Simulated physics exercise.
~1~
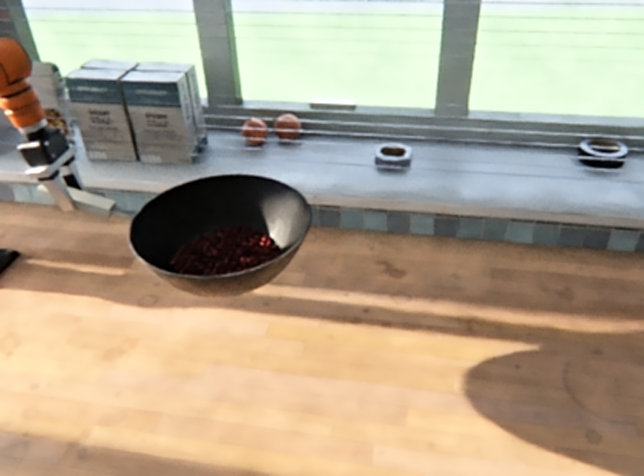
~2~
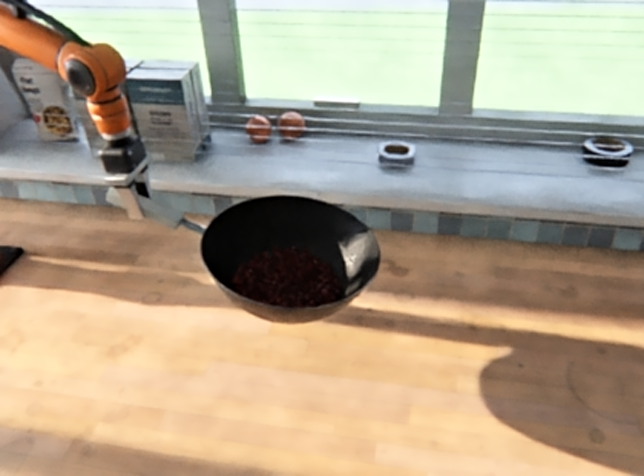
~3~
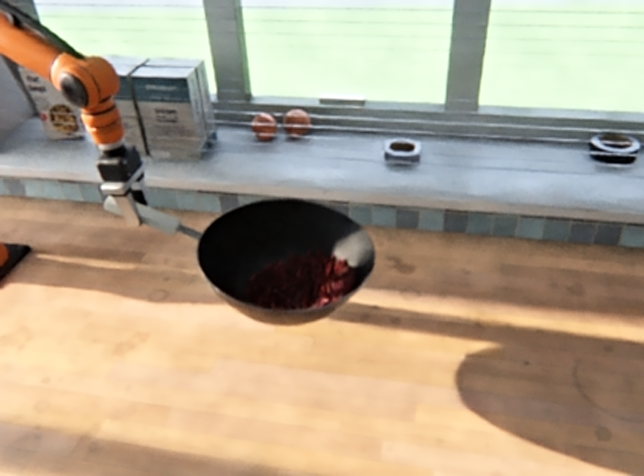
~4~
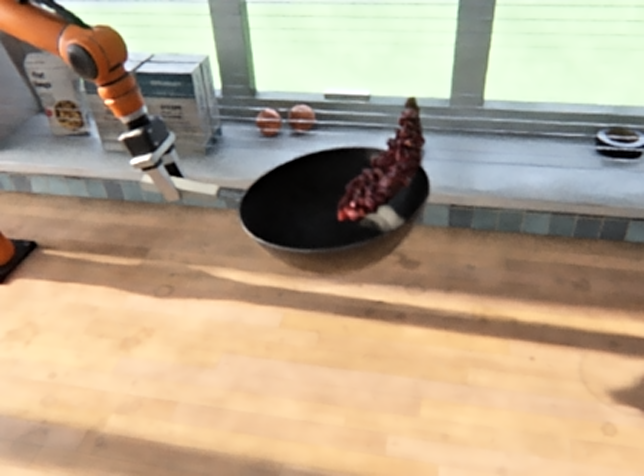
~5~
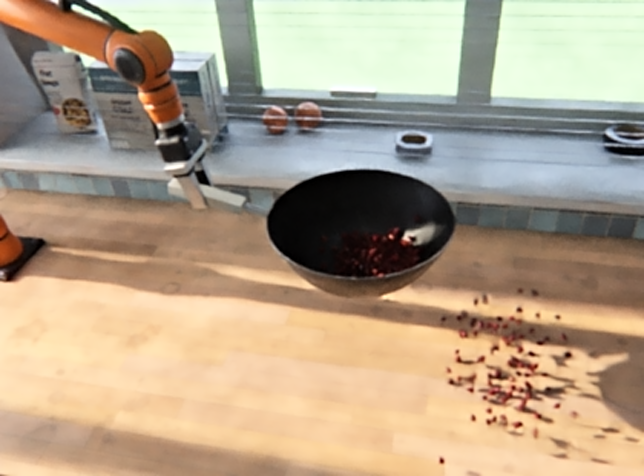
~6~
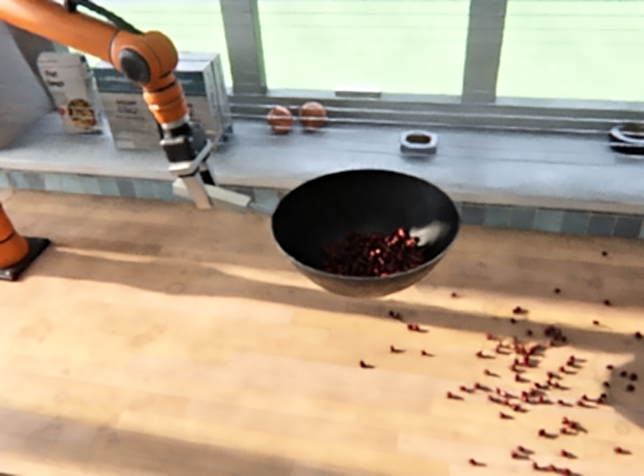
At first, an orange robot arm holds a dark wok of small red beans above a sunlit wooden counter, near a windowsill with boxes and two round reddish objects. The arm carries the wok to the right, and the beans shift inside it. Then it swings the wok up and to the right, and the beans surge up over the far right side in a tall plume. As the wok levels out, many beans fall past it and scatter across the counter at right. Finally, the wok hangs still, most beans still inside, the others strewn over the wood.
